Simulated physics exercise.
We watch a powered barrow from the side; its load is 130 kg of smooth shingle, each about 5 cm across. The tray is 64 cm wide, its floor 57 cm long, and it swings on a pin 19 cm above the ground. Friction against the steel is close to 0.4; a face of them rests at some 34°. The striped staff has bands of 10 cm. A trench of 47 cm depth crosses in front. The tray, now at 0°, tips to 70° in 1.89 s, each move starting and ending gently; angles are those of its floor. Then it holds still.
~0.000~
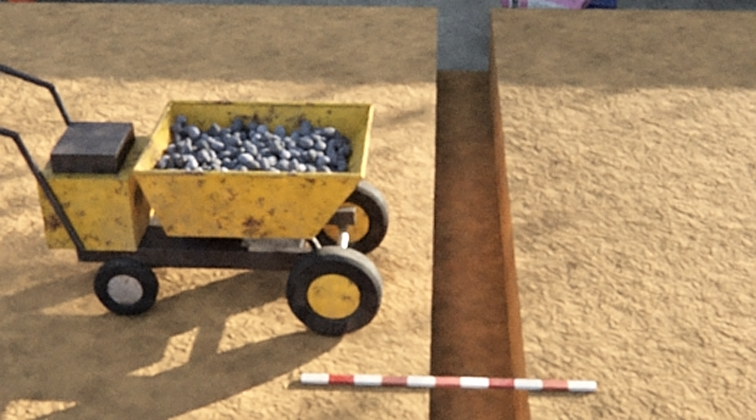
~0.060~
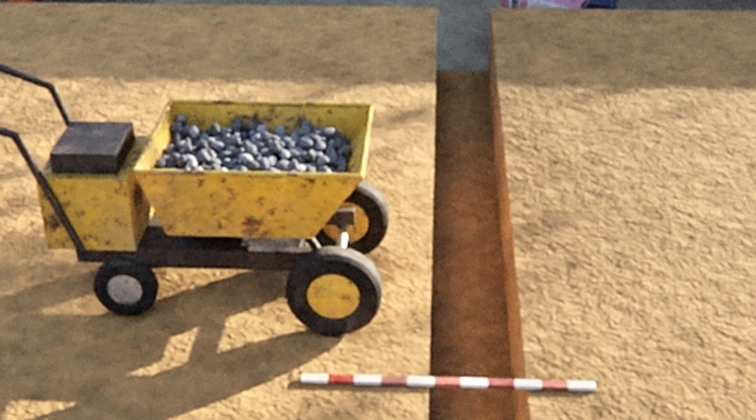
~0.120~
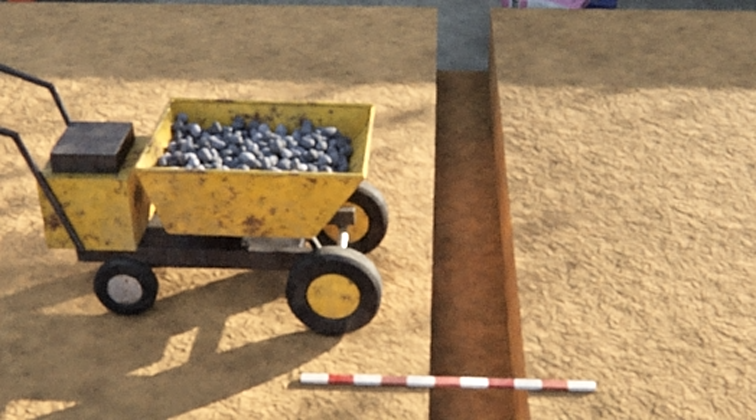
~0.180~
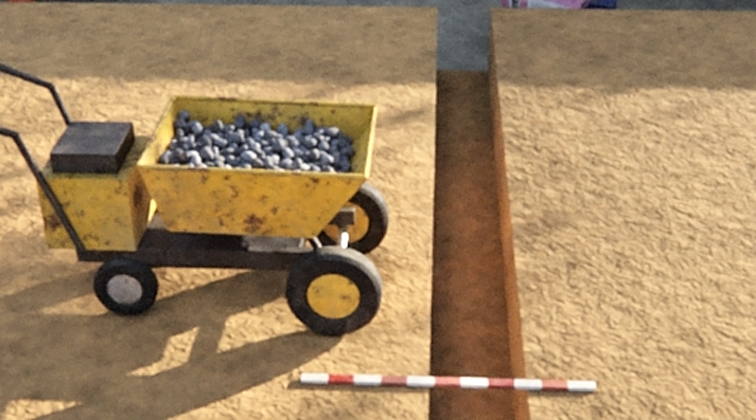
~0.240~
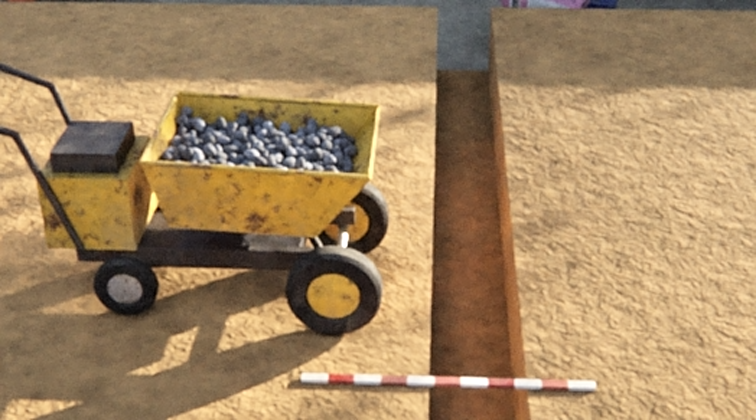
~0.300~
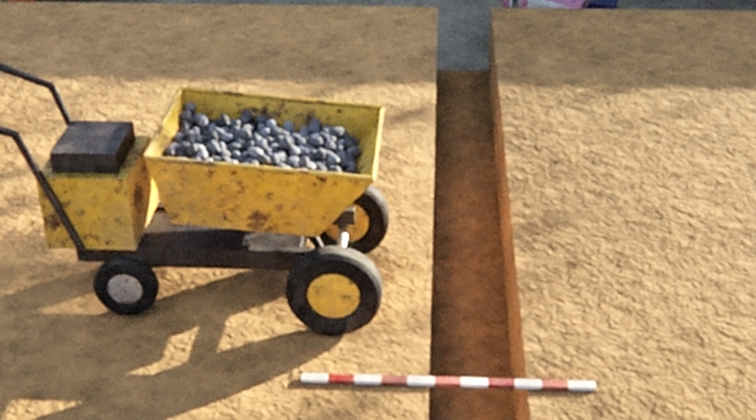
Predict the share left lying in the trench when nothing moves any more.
About 63 per cent.
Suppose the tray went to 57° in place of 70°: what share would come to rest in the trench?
Then about 45 per cent.
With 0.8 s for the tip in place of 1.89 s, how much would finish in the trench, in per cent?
Then about 45 per cent.
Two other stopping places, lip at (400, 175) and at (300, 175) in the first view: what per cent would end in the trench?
Near 35 per cent from the first place, 100 from the second.
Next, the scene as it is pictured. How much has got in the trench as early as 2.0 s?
About 25 per cent by then.
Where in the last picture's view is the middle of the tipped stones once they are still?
Around (500, 364).
After 1.4 s the floor is at 59°; 100 % in the tray; the foremost stones are at (482, 227).
After 2.0 s the floor is at 70°; 50 % in the tray, 24 % in the trench, 26 % past the trench; the foremost stones are at (627, 278).
After 2.3 s the floor is at 70°; 26 % in the tray, 37 % in the trench, 37 % past the trench; the foremost stones are at (704, 266).
After 4.3 s the floor is at 70°; 0 % in the tray, 63 % in the trench, 37 % past the trench; the foremost stones are at (753, 283).
